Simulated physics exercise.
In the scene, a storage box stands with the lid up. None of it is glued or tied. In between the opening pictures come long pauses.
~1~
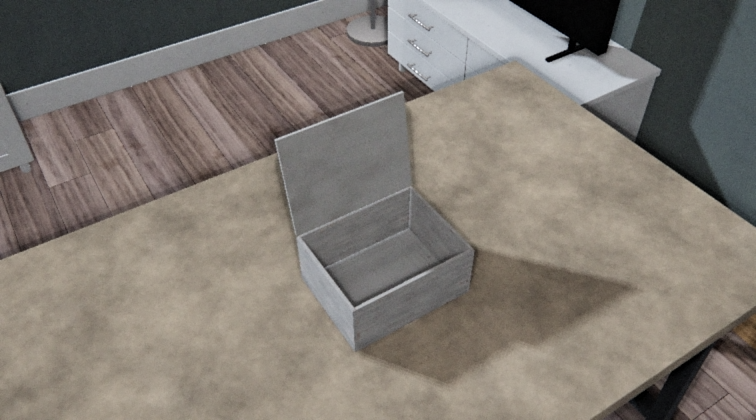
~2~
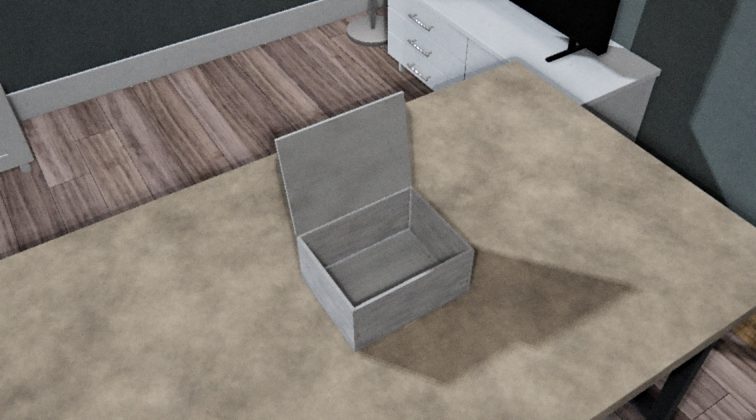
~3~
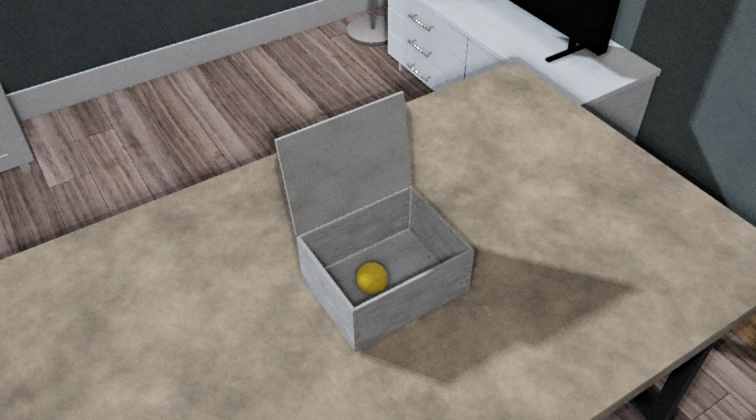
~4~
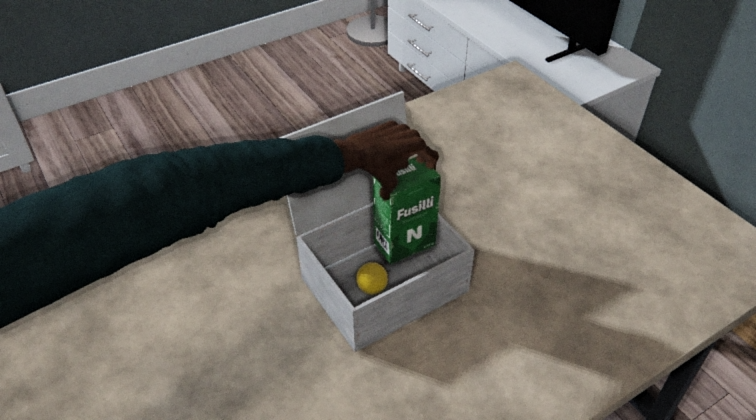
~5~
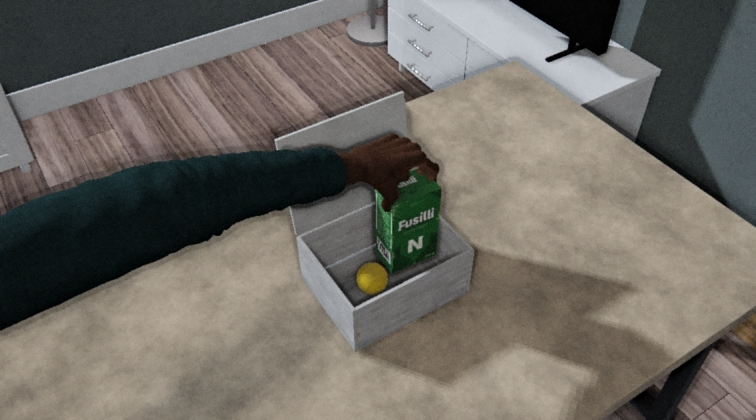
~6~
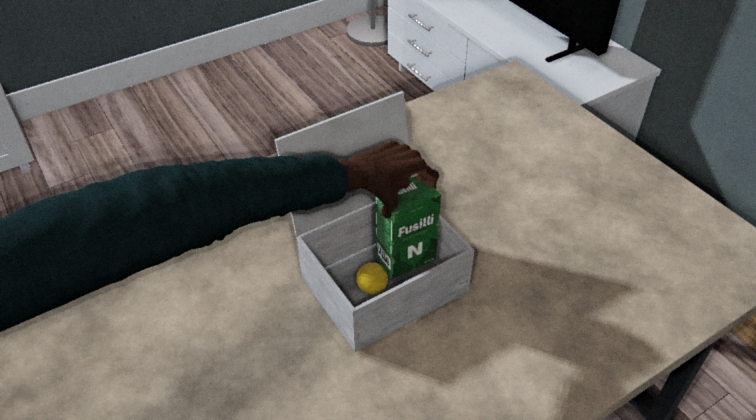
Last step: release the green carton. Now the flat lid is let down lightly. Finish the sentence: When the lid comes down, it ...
When the lid comes down, it stops short of the rim.
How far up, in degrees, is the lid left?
Lid angle from rim - close to 50°.
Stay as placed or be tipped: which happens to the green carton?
Observation: The green carton keeps the set orientation.
Then, 0.70 s later than the last frame, green carton moved about its own width near (390, 234); yellow lemon moved about its own width.
Then, 1.90 s later than the last frame, lid 59° above the rim; green carton moved about its own width near (391, 239); yellow lemon moved about its own width.
When it is over, lid 48° above the rim; moved from the start, green carton and yellow lemon. End places, in pixels of the last picture, green carton near (391, 242).
